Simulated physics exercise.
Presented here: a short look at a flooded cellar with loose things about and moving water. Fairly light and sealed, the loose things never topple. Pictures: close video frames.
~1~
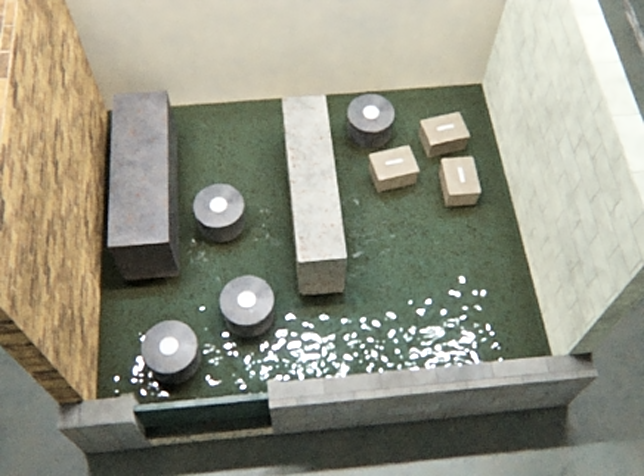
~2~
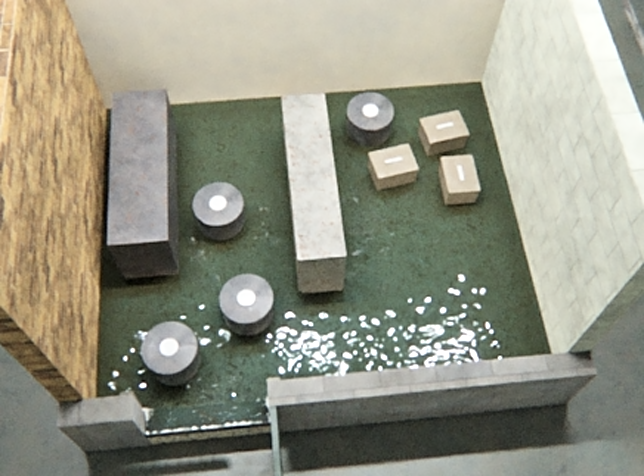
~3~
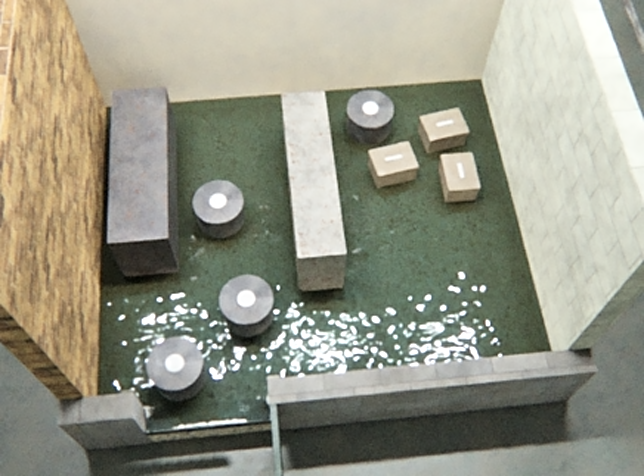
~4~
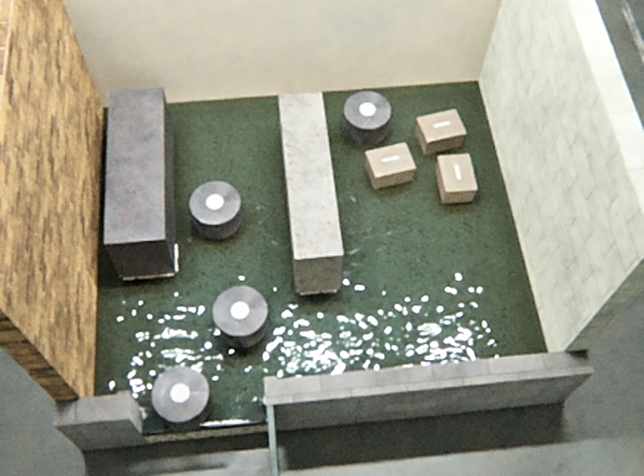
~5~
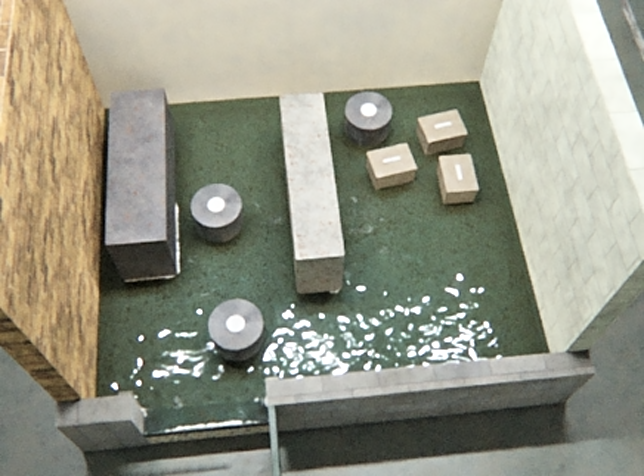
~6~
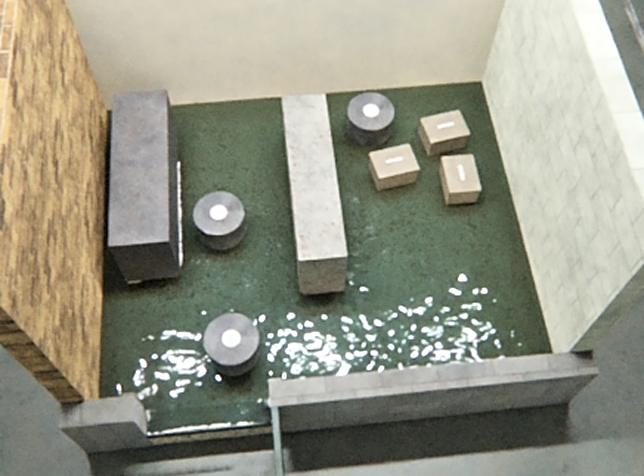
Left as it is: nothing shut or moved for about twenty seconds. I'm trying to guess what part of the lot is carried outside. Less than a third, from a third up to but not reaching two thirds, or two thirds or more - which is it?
Go with the middle band.
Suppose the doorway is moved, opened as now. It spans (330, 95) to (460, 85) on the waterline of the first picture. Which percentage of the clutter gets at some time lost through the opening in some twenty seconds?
Estimate: Close to 70 per cent.
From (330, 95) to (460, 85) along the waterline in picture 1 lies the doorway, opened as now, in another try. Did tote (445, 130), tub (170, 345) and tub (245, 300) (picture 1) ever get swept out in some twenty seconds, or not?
First escapes, second never leaves, third escapes.
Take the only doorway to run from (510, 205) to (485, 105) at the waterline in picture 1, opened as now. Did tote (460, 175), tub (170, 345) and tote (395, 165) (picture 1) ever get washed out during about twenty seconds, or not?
Outcome by item: Exited / retained / exited.
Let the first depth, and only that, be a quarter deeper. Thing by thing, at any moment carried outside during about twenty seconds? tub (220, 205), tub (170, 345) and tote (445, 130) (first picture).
Going item by item, that's exited, then exited, then still there.
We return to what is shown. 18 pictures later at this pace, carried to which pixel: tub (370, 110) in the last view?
It should end up somewhere near (298, 99).
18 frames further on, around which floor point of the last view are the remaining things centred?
The average lies close to (384, 170).
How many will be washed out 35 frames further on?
Total: 3.
A moment on, 2 of 7 are out; 5 afloat.
Next, 3 of 7 are out; 4 afloat.
Later, 3 of 7 are out; 4 afloat.
In the end, 3 of 7 are out; 4 afloat.
